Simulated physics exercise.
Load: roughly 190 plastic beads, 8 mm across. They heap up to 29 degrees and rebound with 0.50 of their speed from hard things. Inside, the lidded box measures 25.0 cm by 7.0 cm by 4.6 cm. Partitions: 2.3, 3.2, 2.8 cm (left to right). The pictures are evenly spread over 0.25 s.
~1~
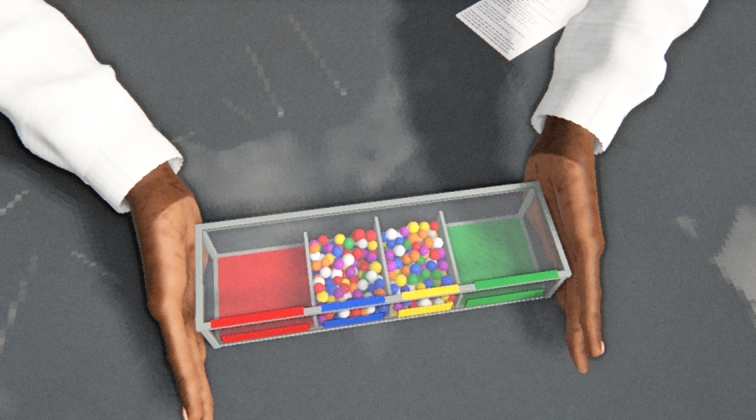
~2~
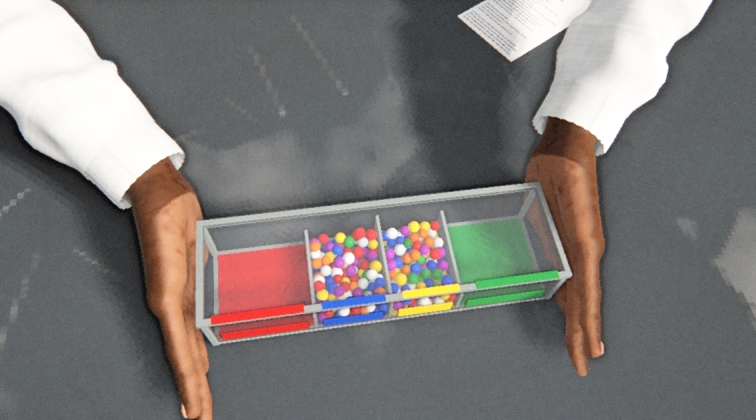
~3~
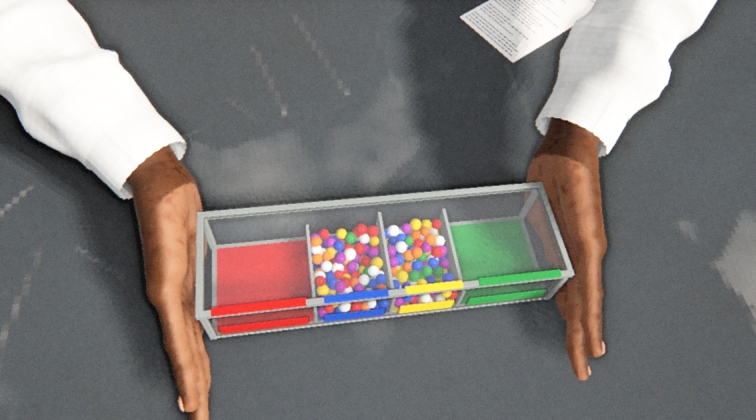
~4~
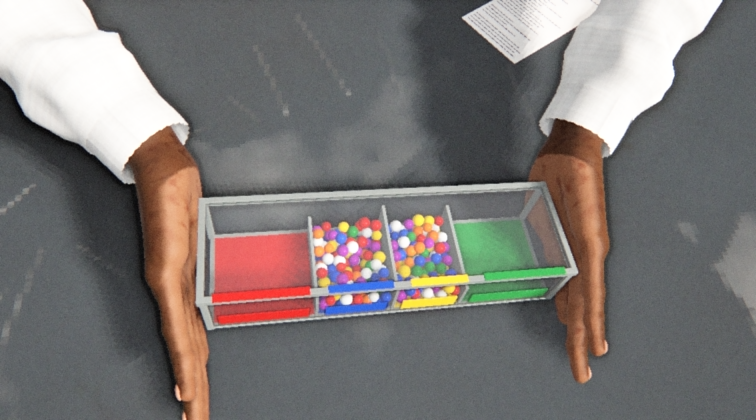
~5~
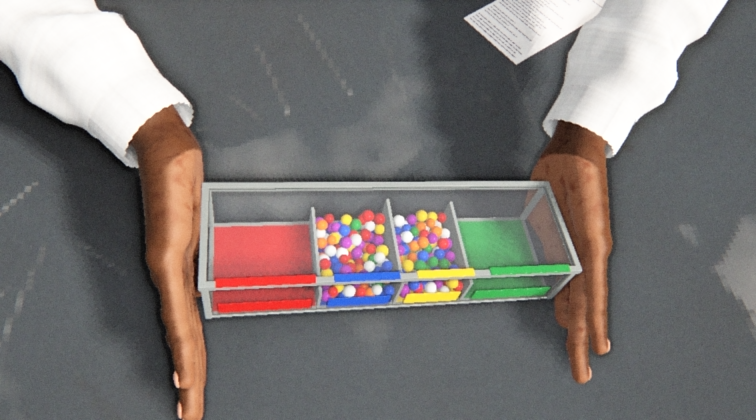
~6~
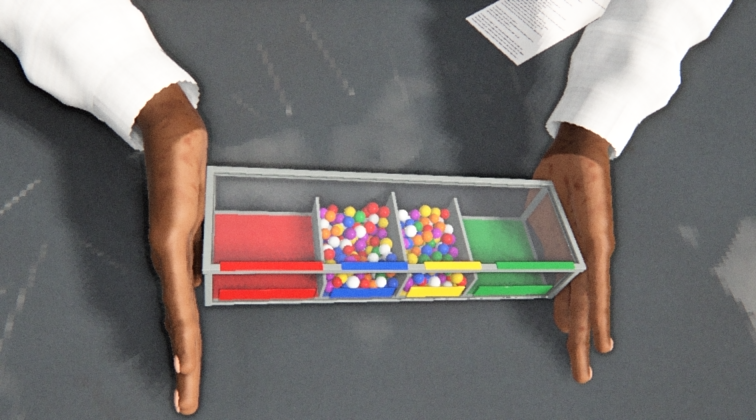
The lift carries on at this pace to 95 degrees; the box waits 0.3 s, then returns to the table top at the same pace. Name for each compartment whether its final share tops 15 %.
Red compartment: Under; blue compartment: Over; green compartment: Over; yellow compartment: Over.
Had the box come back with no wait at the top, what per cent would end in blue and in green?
Blue 40; green 30.
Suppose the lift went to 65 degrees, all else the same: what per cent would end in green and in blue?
In that case green 5, blue 50.
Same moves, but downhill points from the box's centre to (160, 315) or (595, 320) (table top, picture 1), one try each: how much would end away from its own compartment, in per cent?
About 65 and 35 per cent.
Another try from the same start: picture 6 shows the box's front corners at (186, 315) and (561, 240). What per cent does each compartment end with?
Red 65, blue 10, green 0, yellow 25.
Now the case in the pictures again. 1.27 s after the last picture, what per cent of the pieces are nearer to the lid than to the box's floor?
Roughly 50 per cent.
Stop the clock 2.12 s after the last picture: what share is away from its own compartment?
Some 40 per cent.
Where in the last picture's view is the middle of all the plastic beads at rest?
At about (414, 253).
Then, 1.27 s after the last picture, tilt 95 degrees; blue 45 %, green 20 %, yellow 40 %.
Then, 2.12 s after the last picture, tilt 49 degrees; blue 40 %, green 30 %, yellow 25 %.
Then, 2.98 s after the last picture, tilt 0 degrees; blue 40 %, green 35 %, yellow 30 %.
In the end, red 0 %, blue 40 %, green 35 %, yellow 30 %.
